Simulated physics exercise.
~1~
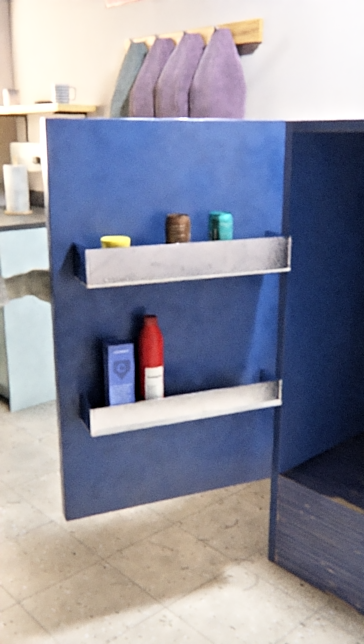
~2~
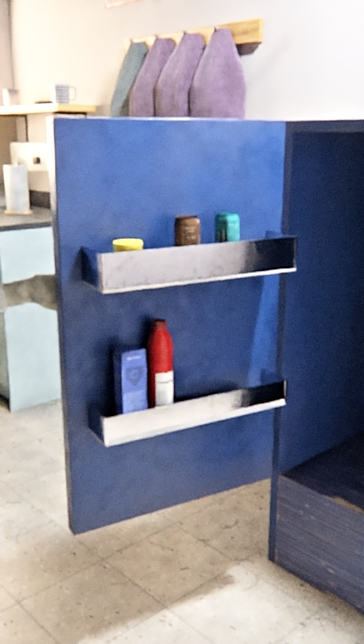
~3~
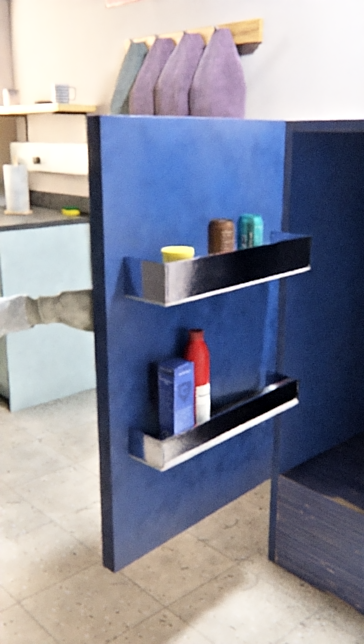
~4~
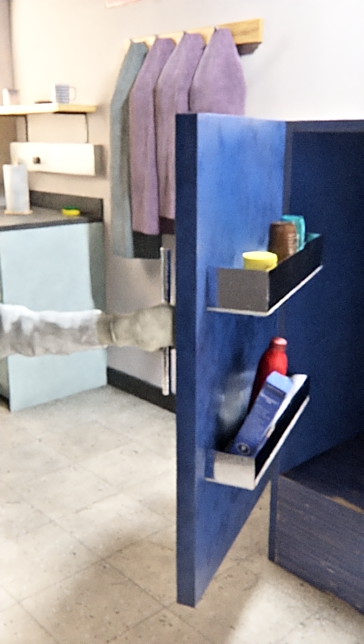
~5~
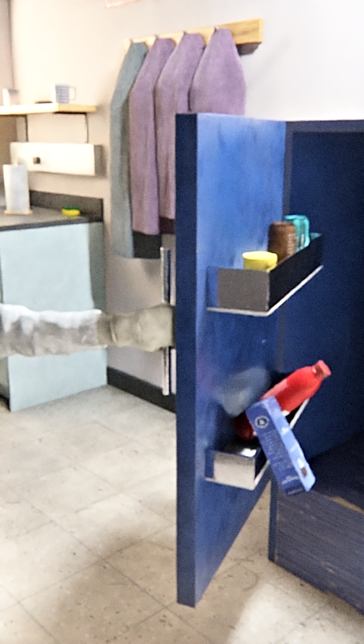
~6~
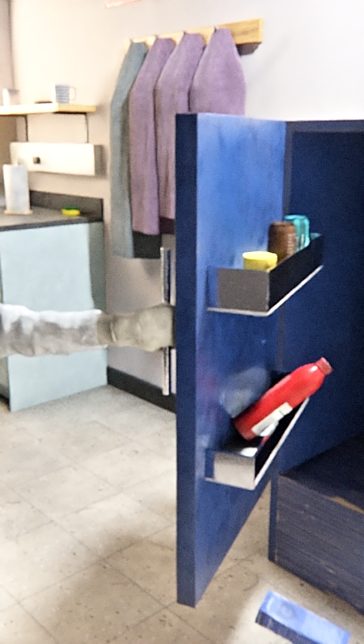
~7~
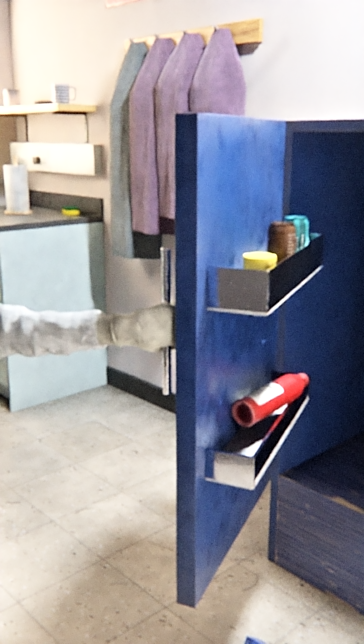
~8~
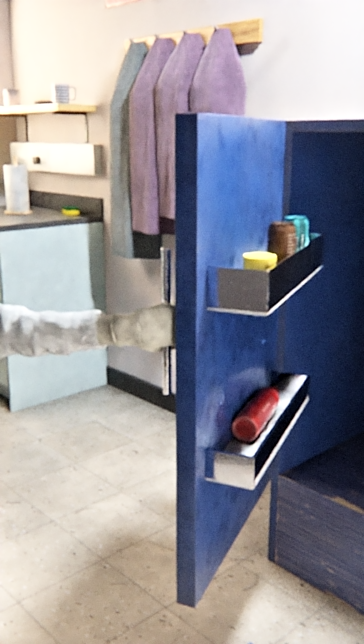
Arm swinging a blue locker door partway shut, a blue carton toppling out to the floor and a red bottle tipping over inside its rack.
